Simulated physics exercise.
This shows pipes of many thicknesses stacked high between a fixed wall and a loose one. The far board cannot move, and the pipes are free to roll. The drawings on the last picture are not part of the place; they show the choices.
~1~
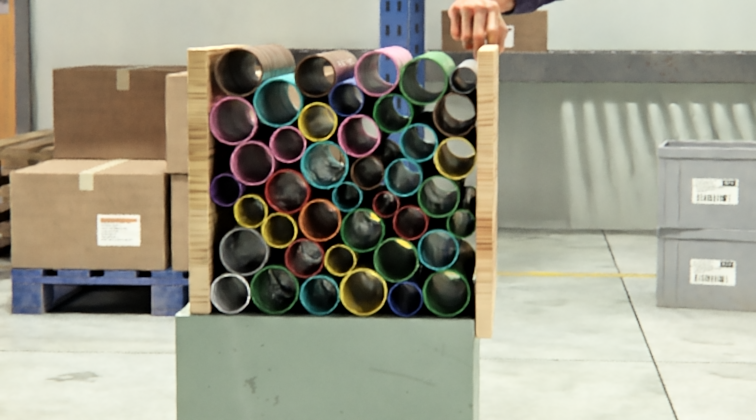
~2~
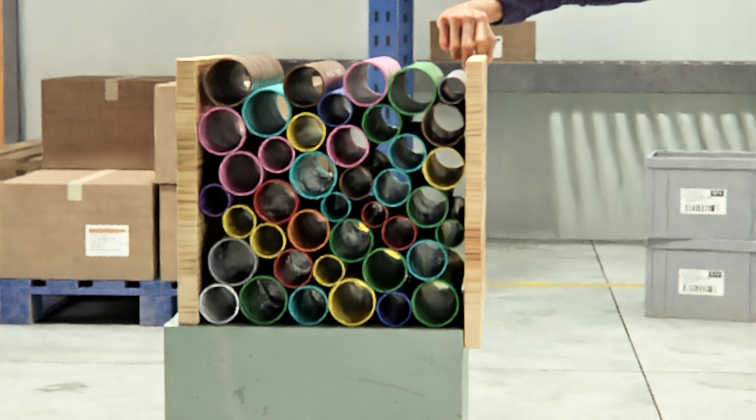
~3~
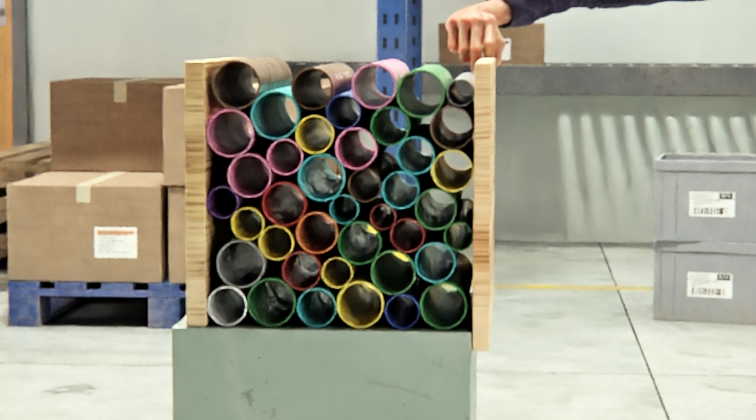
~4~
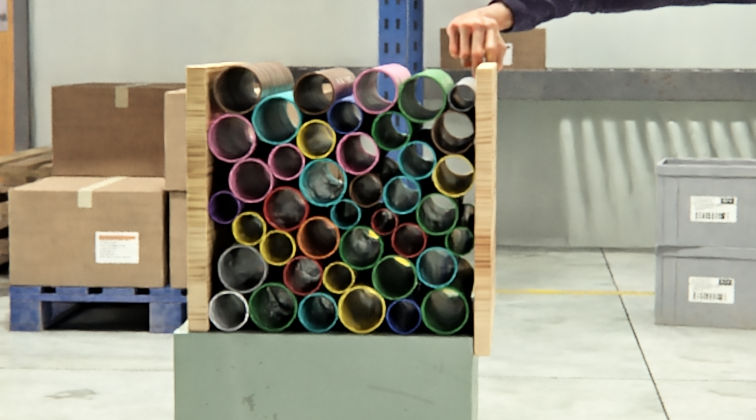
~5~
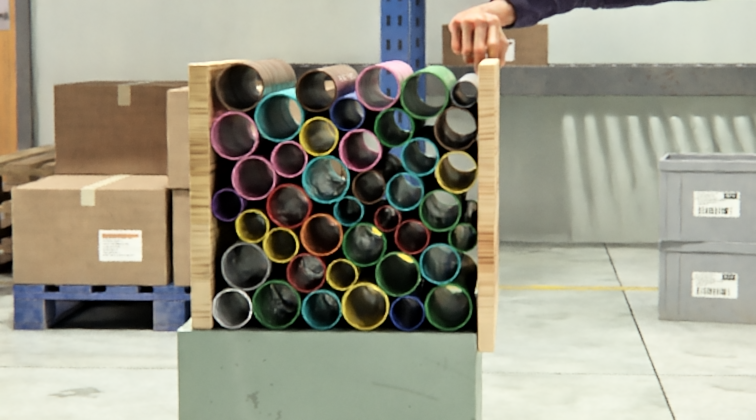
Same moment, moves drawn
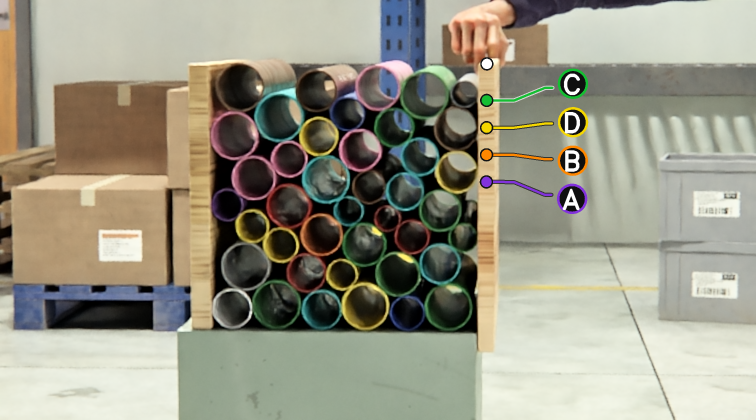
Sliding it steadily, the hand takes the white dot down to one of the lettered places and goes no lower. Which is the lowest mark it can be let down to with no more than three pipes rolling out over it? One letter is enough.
It can be let down to A.
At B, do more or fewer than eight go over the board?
It loses fewer than eight.
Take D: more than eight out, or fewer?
Fewer than eight.
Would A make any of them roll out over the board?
Yes, at A.
On the copy, A at (486, 182); B at (487, 154); C at (487, 100); D at (487, 128); the white dot at (487, 64).
On A. First, top of the board (479, 119).
Then, top of the board (478, 181).
Finally, top of the board (478, 181), three out over the board.
By contrast, B three out over the board; C none out over the board; D one out over the board.
